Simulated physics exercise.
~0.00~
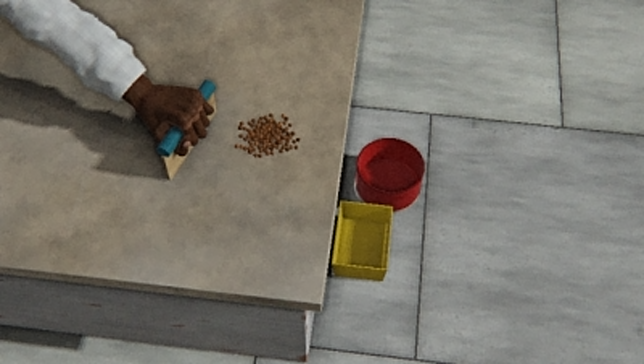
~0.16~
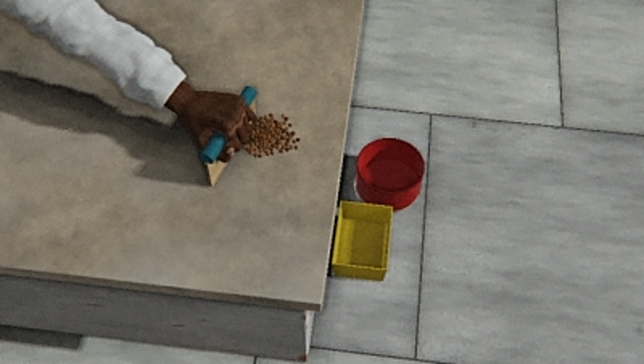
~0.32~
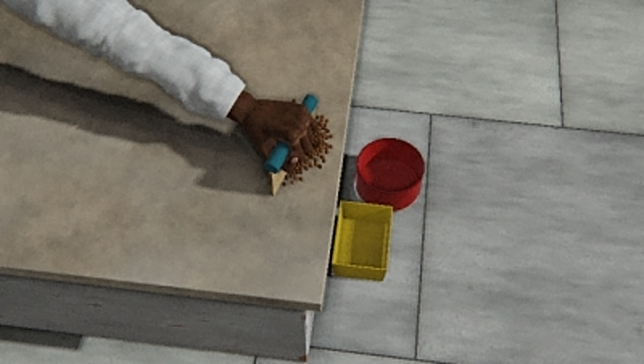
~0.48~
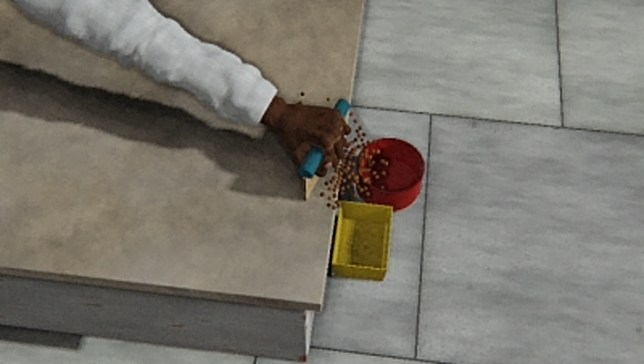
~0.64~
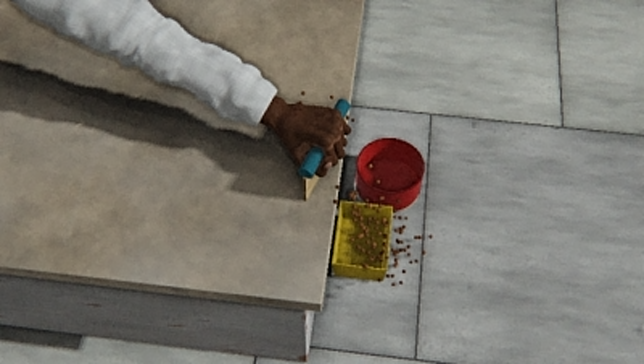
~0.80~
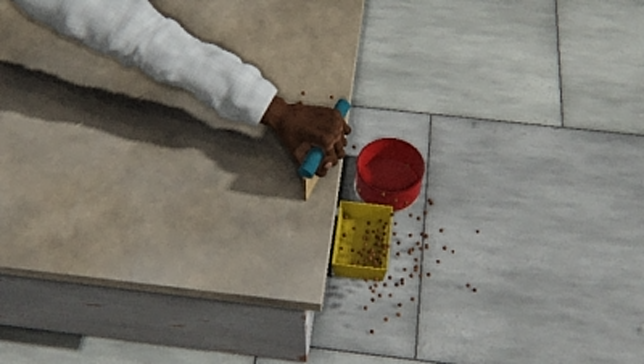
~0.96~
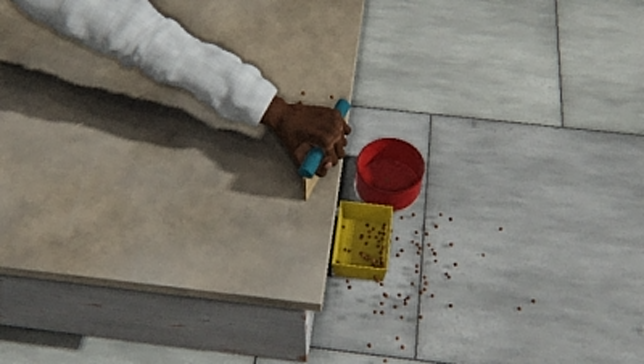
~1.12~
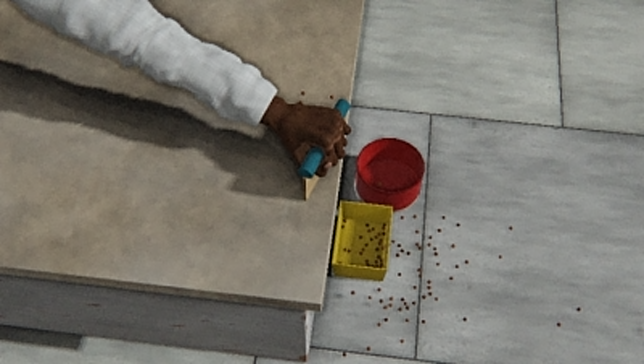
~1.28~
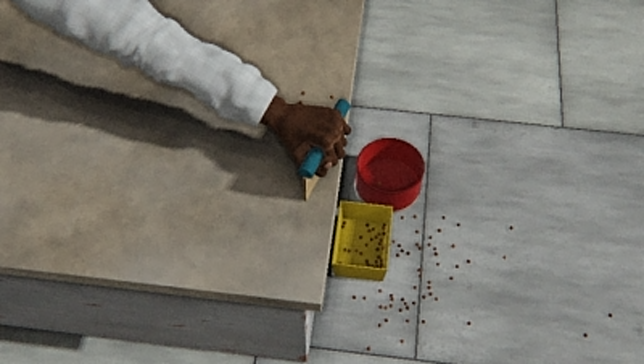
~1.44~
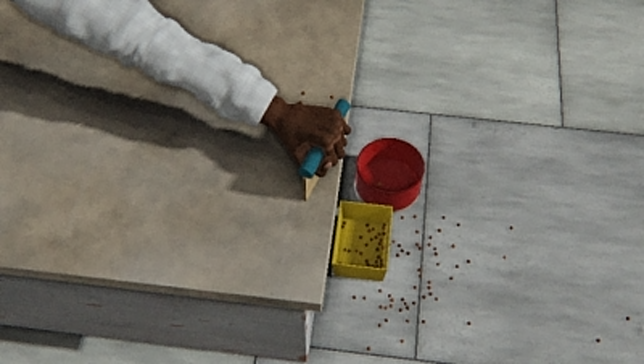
To begin with, a dark-skinned hand in a white sleeve grips a scraper with a blue handle on a tabletop, left of a small heap of brown cereal balls. A red pot and a yellow tin sit beyond the right edge. The hand slides the scraper right, meets the heap and pushes it toward the edge. There the scraper halts, and the balls spill over in a loose spray. They drop around the yellow tin and scatter across the gray tiles. Finally, many lie in the tin, more rest on the floor, a few stay on top, and the red pot looks empty.
